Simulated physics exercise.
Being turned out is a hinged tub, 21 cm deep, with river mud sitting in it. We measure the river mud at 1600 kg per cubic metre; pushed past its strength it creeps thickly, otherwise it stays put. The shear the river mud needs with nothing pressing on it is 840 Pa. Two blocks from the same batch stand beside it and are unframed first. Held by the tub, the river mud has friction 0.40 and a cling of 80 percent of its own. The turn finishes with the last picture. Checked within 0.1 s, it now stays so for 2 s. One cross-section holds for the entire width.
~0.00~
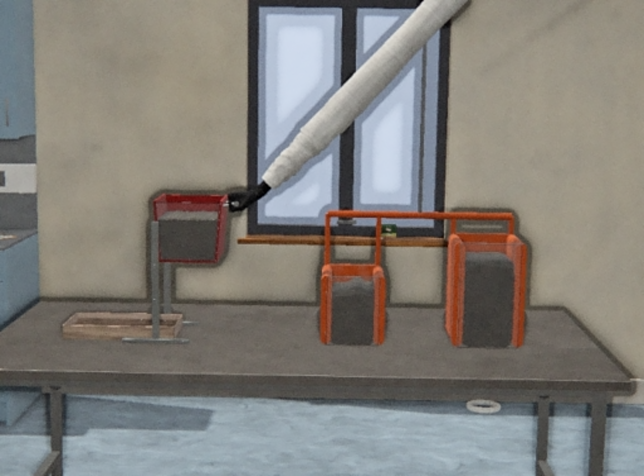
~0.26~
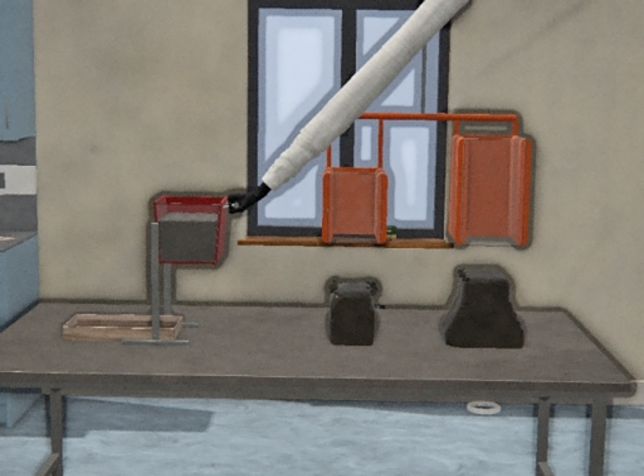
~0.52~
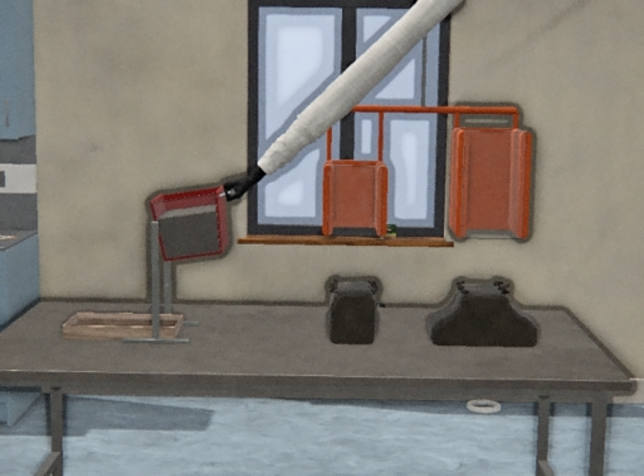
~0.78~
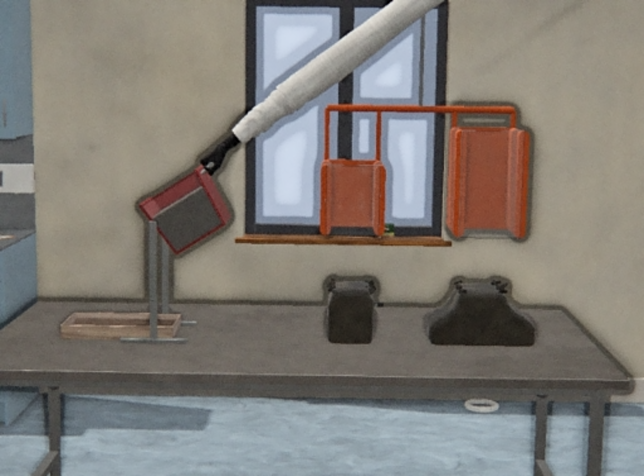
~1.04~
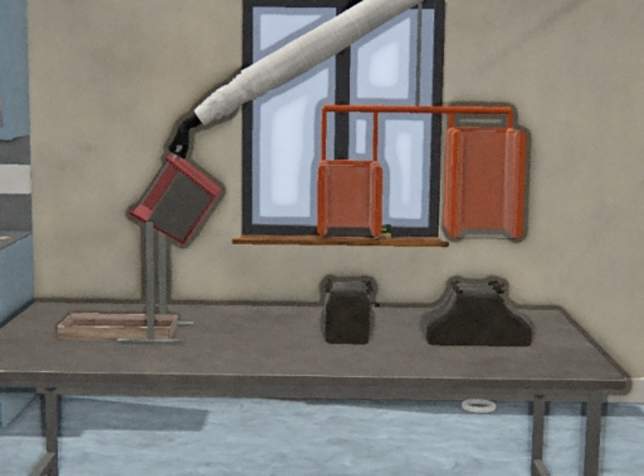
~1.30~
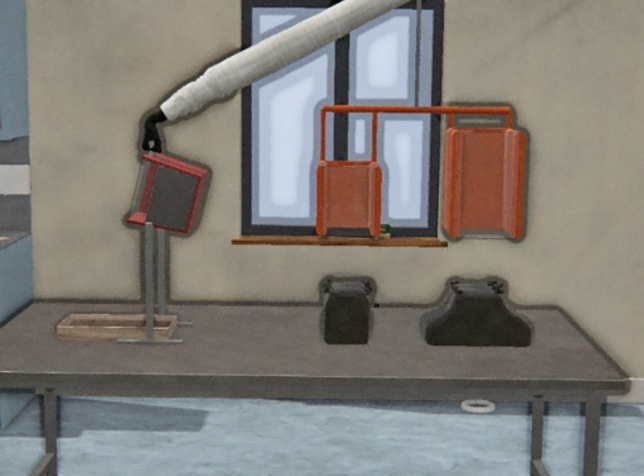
Two orange casings lift off dark blocks that slump, then an arm tilts a red tub leftward.
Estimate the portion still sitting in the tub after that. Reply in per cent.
The portion still in the tub is near 100 %.
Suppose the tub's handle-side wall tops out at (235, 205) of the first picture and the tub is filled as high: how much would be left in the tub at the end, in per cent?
I'd say around 100 percent would remain in the tub at the end.
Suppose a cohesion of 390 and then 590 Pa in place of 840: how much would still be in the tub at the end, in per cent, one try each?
In order: Around 85 % and around 100 %.
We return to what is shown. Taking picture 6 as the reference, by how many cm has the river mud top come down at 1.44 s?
About 0 cm.
After 1.44 s, the tub is at 76 degrees and holds 100 %.
After 1.61 s, the tub is at 76 degrees and holds 100 %.
After 1.78 s, the tub is at 76 degrees and holds 100 %.
After 1.95 s, the tub is at 76 degrees and holds 100 %.
After 3.30 s, the tub is at 76 degrees and holds 100 %.
